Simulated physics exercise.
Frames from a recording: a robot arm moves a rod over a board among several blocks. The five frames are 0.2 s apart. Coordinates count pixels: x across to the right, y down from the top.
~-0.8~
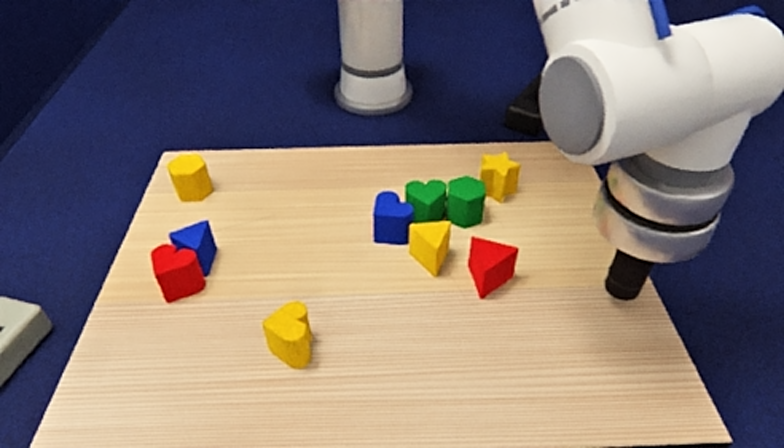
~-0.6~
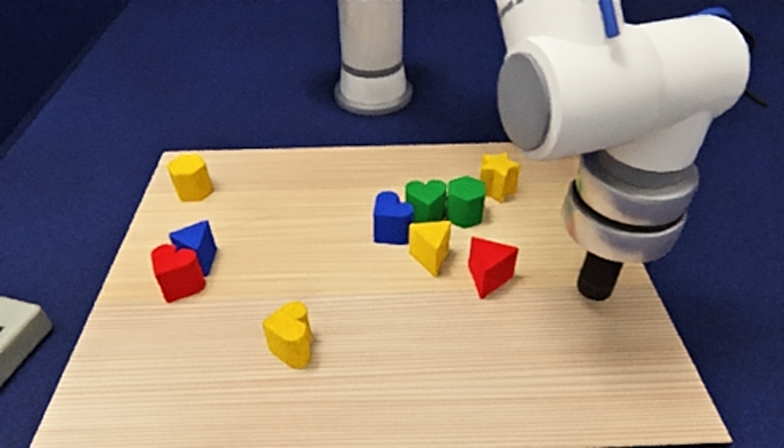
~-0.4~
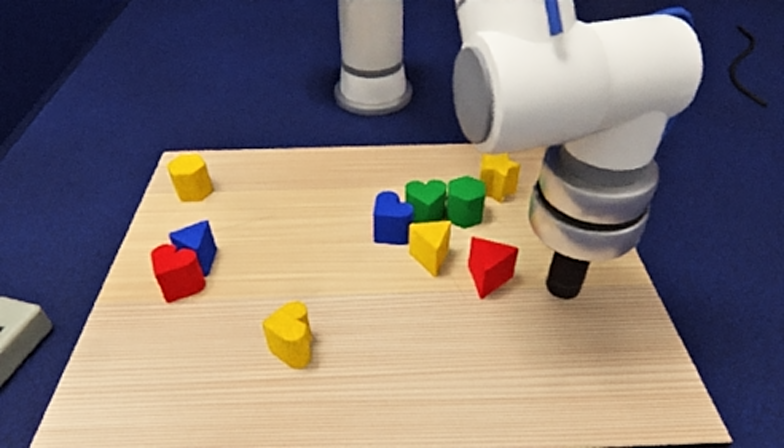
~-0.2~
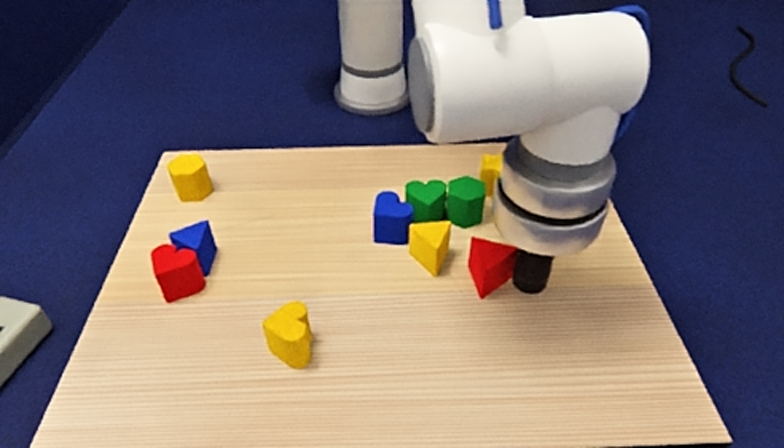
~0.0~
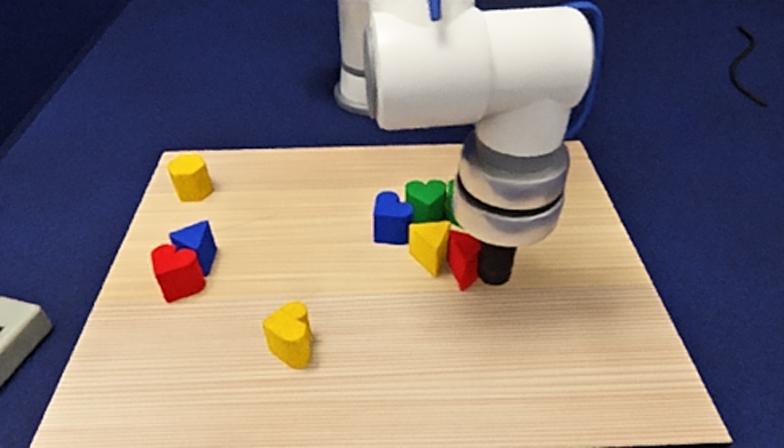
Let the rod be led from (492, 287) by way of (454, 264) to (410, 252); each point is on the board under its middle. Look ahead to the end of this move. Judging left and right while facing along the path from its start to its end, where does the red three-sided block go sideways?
The red three-sided block goes right.
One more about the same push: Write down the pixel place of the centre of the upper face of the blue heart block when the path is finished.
My estimate: (374, 200).
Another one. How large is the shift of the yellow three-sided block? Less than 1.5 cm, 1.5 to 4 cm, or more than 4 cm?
The answer here is over 4 cm.
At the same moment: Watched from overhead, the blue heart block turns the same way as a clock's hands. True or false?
This is true.
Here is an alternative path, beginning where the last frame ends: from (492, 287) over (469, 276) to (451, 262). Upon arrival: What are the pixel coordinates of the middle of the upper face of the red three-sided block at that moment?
Pixel (434, 217).
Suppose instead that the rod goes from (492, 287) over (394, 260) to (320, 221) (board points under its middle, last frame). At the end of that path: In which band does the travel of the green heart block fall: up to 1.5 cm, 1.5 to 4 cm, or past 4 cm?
It moves only a bit, under 1.5 cm.
What follows on the original path. Halfway along, rod (455, 251); yellow three-sided block (409, 224), turned 30° anticlockwise; red three-sided block (435, 219).
At the end, rod (410, 240); blue heart block (374, 200), turned 45° clockwise; green heart block not moved; yellow three-sided block (378, 228), turned 30° anticlockwise; red three-sided block (404, 204), turned 15° clockwise.
